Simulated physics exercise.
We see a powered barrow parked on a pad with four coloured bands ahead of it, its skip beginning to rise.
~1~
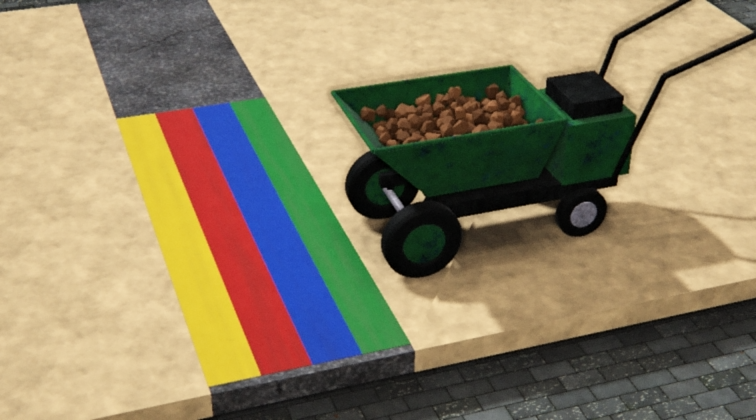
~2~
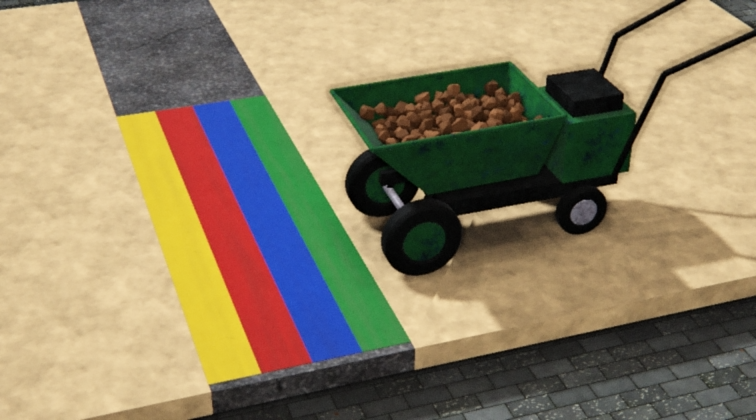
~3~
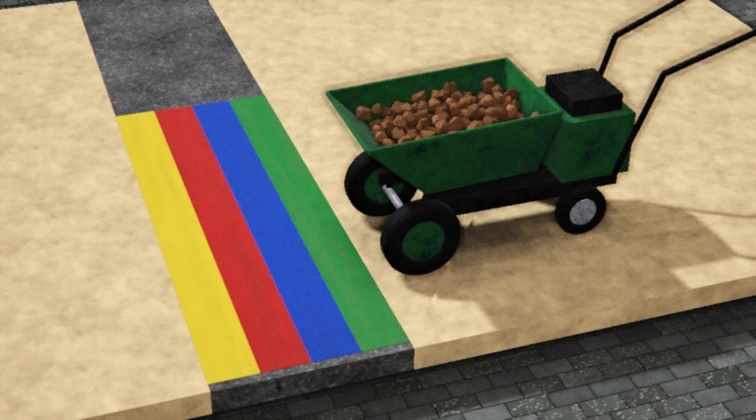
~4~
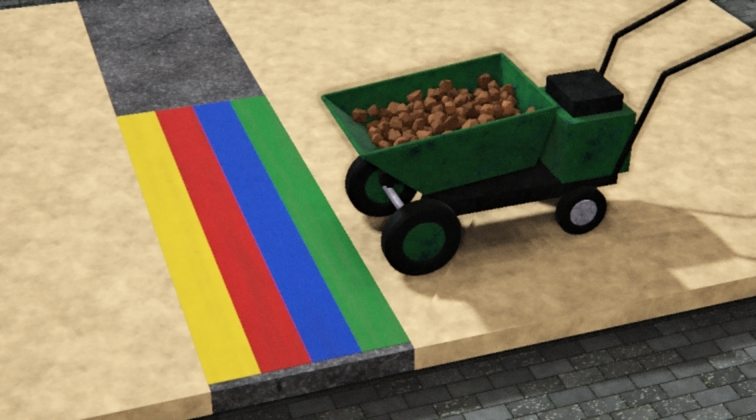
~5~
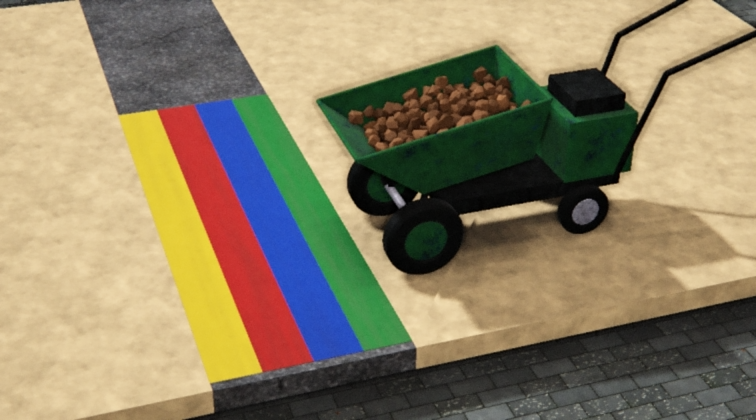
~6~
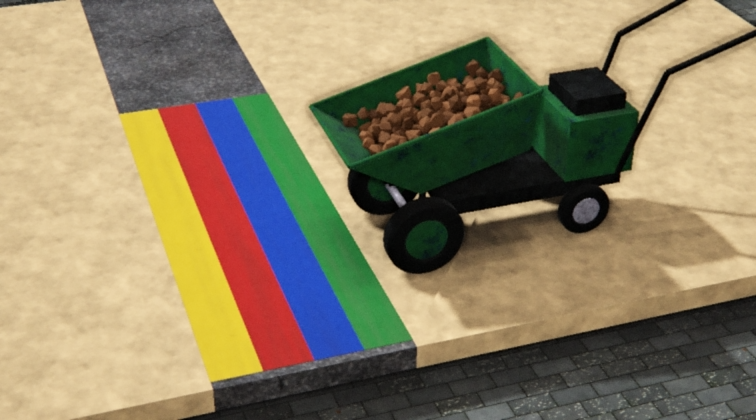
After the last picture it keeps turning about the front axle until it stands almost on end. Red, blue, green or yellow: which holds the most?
Most lies over the red band.
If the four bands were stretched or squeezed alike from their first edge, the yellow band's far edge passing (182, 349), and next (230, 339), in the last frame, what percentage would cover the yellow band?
The first gives 20 %, the second 30 %.
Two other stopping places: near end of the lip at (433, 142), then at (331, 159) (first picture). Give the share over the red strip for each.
Roughly 20 per cent, and 10 per cent.
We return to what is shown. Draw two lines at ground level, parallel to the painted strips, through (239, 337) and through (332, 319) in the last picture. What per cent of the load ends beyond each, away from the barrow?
The first gives 30 %, the second 80 %.
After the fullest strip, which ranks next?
It is that yellow strip.
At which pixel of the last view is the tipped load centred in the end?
At about (225, 266).
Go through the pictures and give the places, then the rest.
The first picture shows lip of the skip (374, 151), level; top of the load (469, 122), clay clods; green strip (366, 312); blue strip (319, 321); red strip (270, 331); yellow strip (220, 341).
The second picture shows lip of the skip (373, 150), level; top of the load (468, 119).
The third picture shows lip of the skip (368, 152), tipped barely; top of the load (479, 116).
The fourth picture shows lip of the skip (363, 156), tipped a little; top of the load (475, 113).
The fifth picture shows lip of the skip (358, 161), tipped a little; top of the load (471, 109).
The sixth picture shows lip of the skip (350, 167), tipped a little; top of the load (477, 100); green strip (368, 307); blue strip (321, 317); red strip (272, 327); yellow strip (222, 336).
Just after the last frame, skip tipped steeply; every one in the skip.
A moment on, skip tipped right over; roughly two thirds in the skip; about a tenth over the blue strip; roughly a quarter over the red strip; about a tenth over the yellow strip.
Further on, skip tipped right over; roughly a quarter in the skip; about a tenth over the blue strip; roughly a third over the red strip; roughly a quarter over the yellow strip; about a tenth off the paint.
When it is over, skip tipped right over; roughly a quarter in the skip; not one over the green strip; about a tenth over the blue strip; roughly a third over the red strip; roughly a quarter over the yellow strip; about a tenth off the paint.
